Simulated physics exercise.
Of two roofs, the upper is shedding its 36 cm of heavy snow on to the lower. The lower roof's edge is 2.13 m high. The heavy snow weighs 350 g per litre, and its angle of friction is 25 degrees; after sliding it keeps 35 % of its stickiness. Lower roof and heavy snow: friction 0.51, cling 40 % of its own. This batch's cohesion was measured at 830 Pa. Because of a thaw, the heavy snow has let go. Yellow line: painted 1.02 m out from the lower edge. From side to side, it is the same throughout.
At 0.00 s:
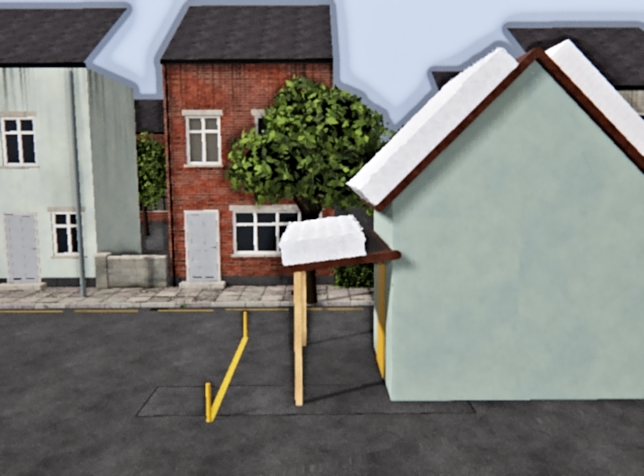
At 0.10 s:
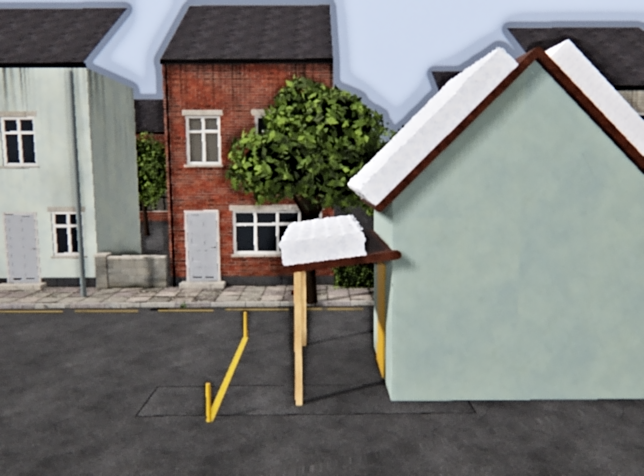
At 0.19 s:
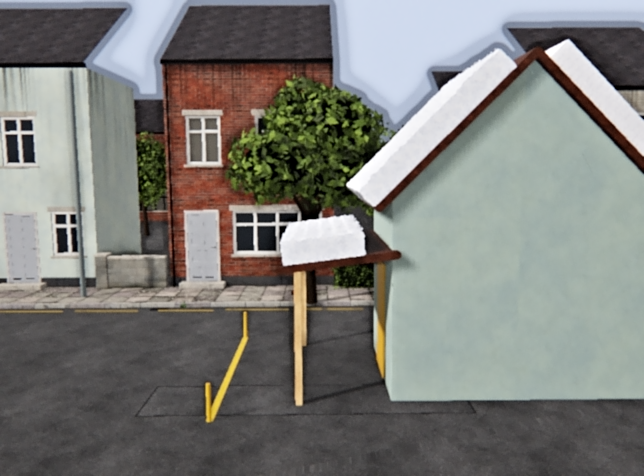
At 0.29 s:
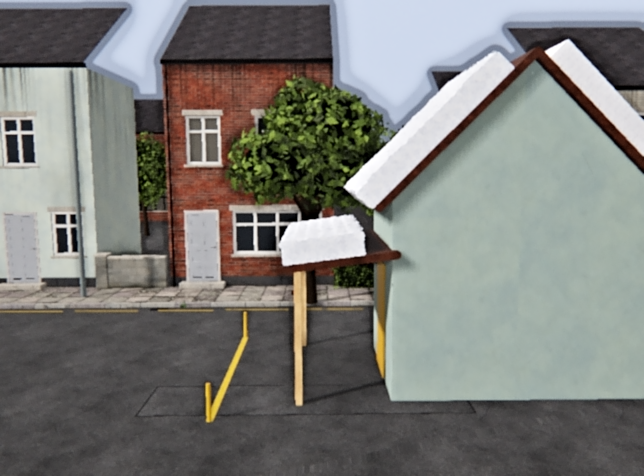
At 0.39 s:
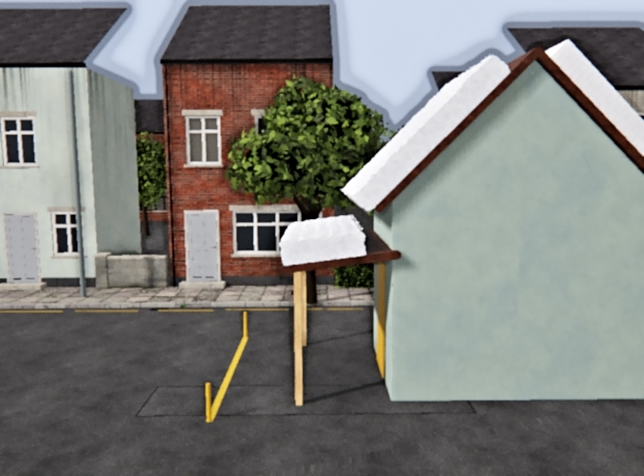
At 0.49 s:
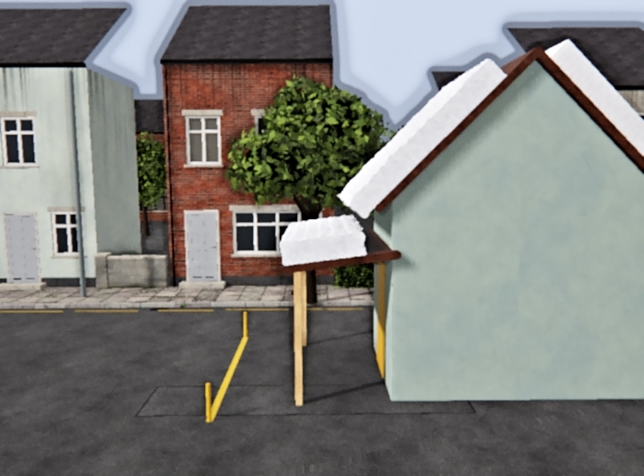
To begin with, thick white snow lies on the steep roof of a pale green building, above a lower snow-topped roof on wooden posts. The snow on the left slope then slides slightly down to the left, gradually poking past the roof's edge in one piece, while everything else stays still.
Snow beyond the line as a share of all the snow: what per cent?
The share beyond the line comes to about 3 %.
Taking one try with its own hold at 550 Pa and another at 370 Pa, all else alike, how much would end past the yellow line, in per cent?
The answers, in order, are 14 % and 30 %.
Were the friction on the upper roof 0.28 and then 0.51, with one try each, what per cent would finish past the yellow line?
It would be 25 % the first time and 10 % the second.
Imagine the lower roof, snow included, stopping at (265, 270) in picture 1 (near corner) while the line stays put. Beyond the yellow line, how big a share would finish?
Estimate: Approx. 0 %.
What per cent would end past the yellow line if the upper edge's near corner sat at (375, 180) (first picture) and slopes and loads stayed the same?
It would then be around 25 percent.
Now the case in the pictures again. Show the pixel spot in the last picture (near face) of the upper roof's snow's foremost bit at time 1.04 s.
Near (322, 224), I'd say.
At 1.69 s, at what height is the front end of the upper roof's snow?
Roughly 2.4 m.
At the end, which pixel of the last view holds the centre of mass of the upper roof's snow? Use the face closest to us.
I'd place it around (326, 253).
After 1.04 s, none is below the lower edge and 0 % is past the line.
After 1.69 s, none is below the lower edge and 0 % is past the line.
After 2.35 s, 11 % is below the lower edge and 0 % is past the line.
After 3.00 s, 18 % is below the lower edge and 3 % is past the line.
After 6.00 s, at the end, 23 % is below the lower edge and 3 % is past the line.
